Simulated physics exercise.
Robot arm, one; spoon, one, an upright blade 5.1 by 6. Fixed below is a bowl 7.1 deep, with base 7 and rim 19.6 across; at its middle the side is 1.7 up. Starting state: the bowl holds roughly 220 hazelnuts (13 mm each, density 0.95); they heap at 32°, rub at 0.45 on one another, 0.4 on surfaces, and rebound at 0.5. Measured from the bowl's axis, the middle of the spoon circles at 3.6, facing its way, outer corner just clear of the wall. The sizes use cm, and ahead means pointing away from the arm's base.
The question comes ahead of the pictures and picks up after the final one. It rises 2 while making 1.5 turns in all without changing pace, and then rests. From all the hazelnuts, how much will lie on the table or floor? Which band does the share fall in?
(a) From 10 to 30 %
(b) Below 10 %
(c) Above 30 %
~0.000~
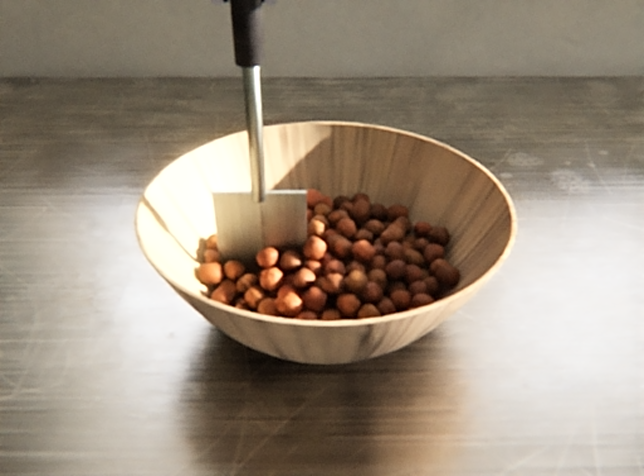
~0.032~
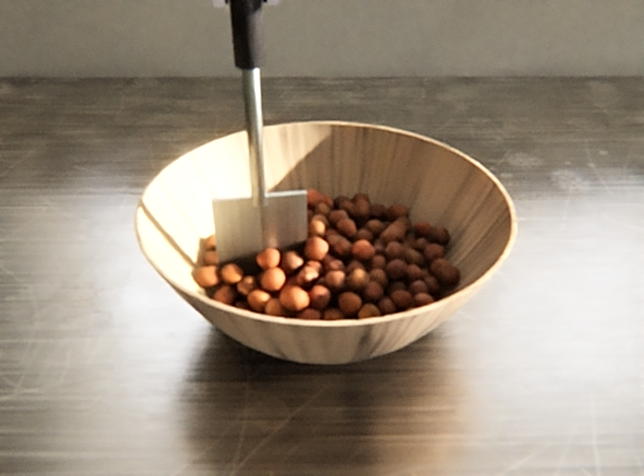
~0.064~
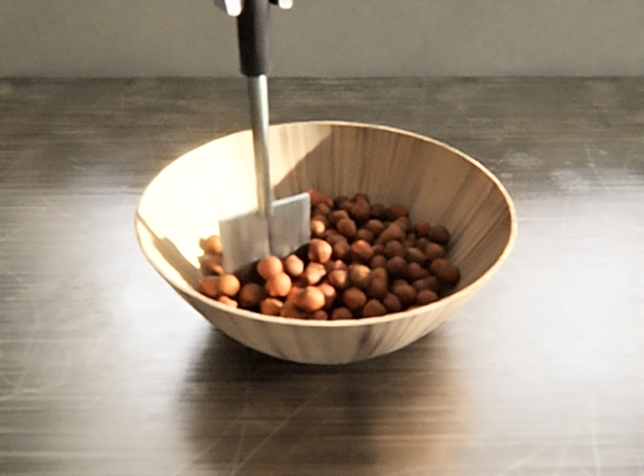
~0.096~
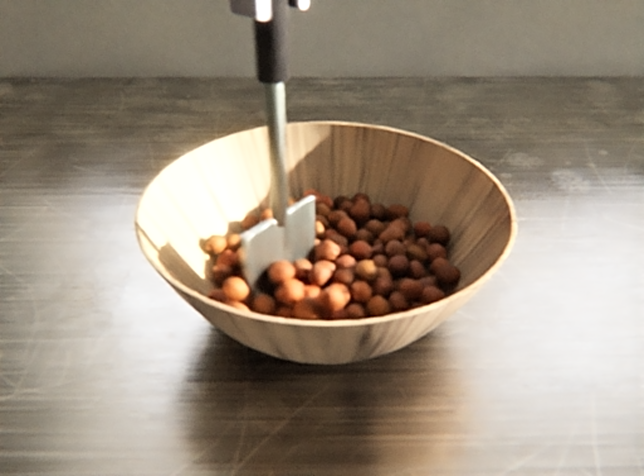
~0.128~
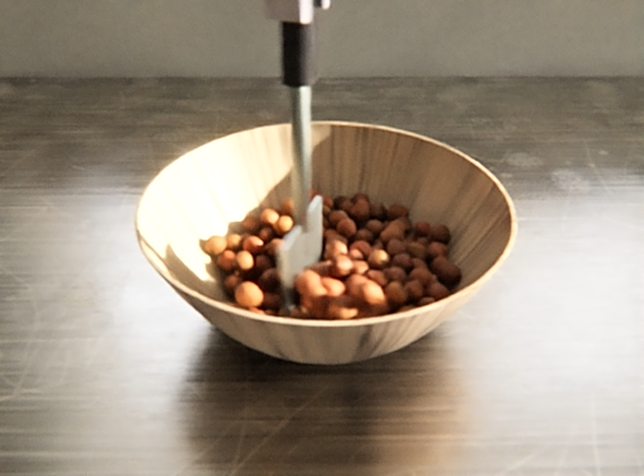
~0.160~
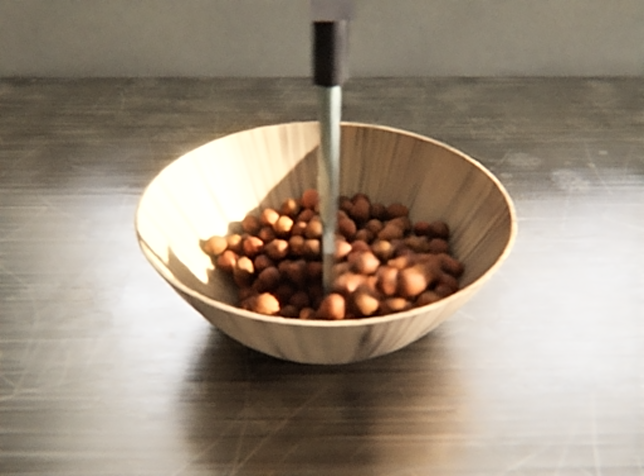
b.
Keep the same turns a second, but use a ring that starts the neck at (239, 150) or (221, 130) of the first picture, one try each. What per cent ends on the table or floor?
I'd guess some 5 and 0 percent.
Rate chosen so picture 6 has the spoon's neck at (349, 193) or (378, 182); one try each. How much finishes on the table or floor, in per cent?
About 5 and 15 %.
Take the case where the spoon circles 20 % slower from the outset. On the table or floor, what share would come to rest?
0 %.
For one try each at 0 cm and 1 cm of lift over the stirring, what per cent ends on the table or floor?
Some 5 and some 5 per cent.
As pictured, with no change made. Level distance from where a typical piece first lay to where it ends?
Level distance: About 7 cm.
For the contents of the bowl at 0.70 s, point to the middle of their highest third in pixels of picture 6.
The centre is roughly (286, 285).
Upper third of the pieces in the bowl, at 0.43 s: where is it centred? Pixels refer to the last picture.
The upper third is centred close to (308, 171).
After 0.43 s, 265° round, highest piece 9 above the table; 216 in the bowl, 4 in flight or on the tool.
After 0.70 s, 80° round, highest piece 8 above the table; 214 in the bowl, 6 on the table or floor.
After 1.03 s, 180° round, highest piece 5 above the table; 213 in the bowl, 7 on the table or floor.
After 1.73 s, 180° round, highest piece 5 above the table; 213 in the bowl, 7 on the table or floor.
In the end, 213 in the bowl, 7 on the table or floor. That is 3 % on the table or floor.
